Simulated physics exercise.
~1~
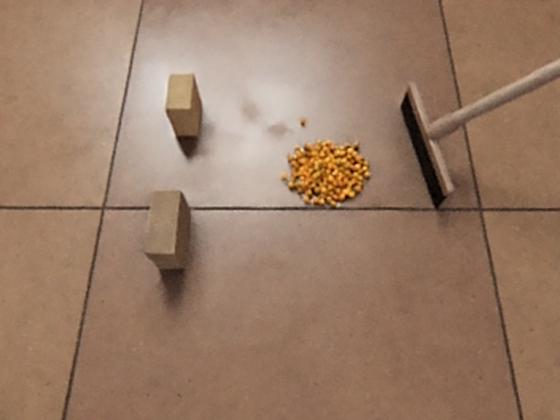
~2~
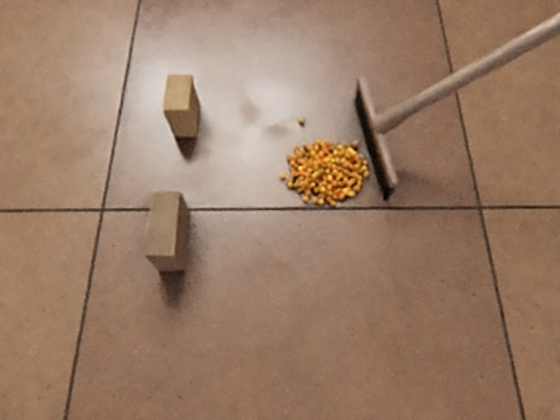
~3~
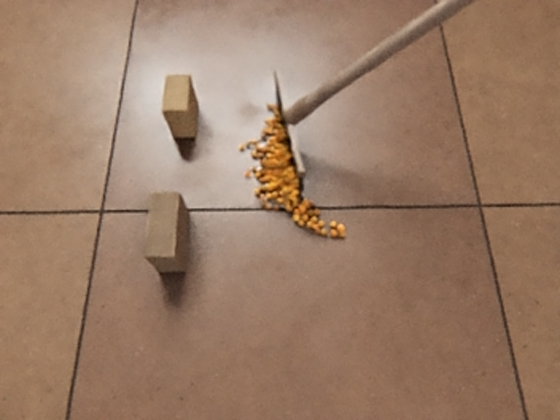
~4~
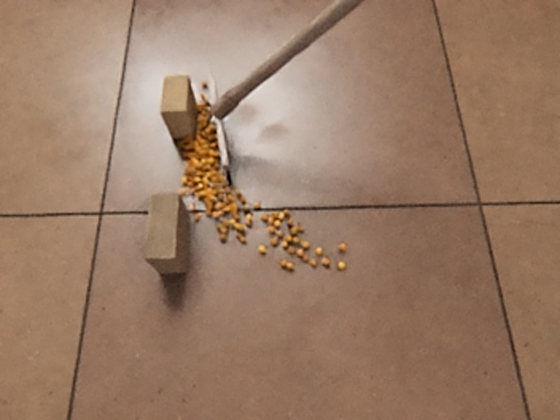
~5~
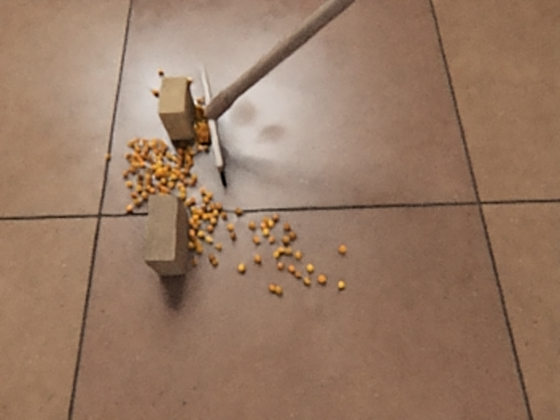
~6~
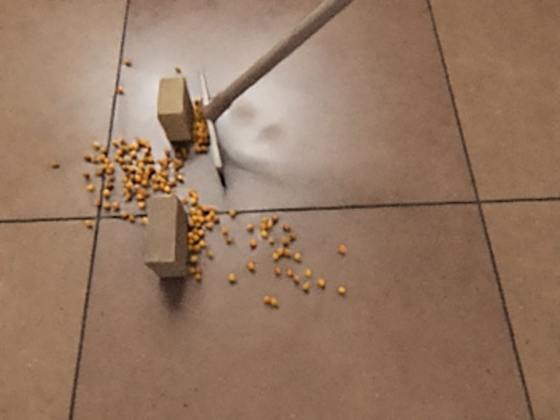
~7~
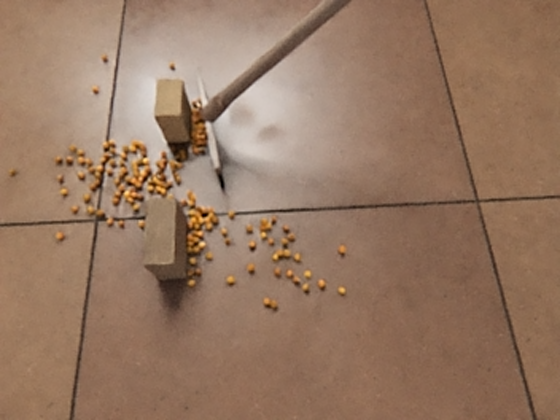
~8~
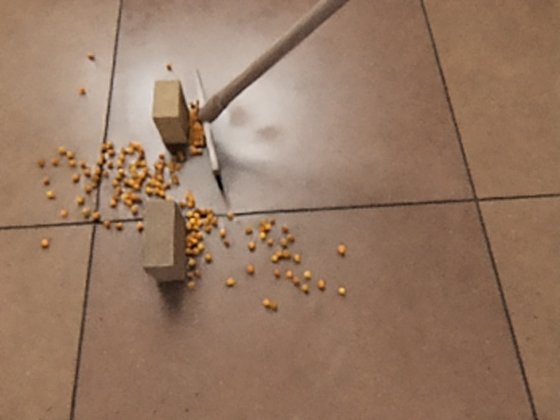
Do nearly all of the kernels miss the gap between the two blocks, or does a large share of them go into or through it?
A large share of the kernels goes into or through the gap, with many scattered on the floor to the left of the blocks. A good number of others stay in front of the blocks.
A long-handled squeegee pushes a pile of yellow corn kernels left across a tiled floor toward two fixed blocks, stopping by the upper one. Many kernels spill into and through the gap and scatter beyond, while others remain in front of the blocks.
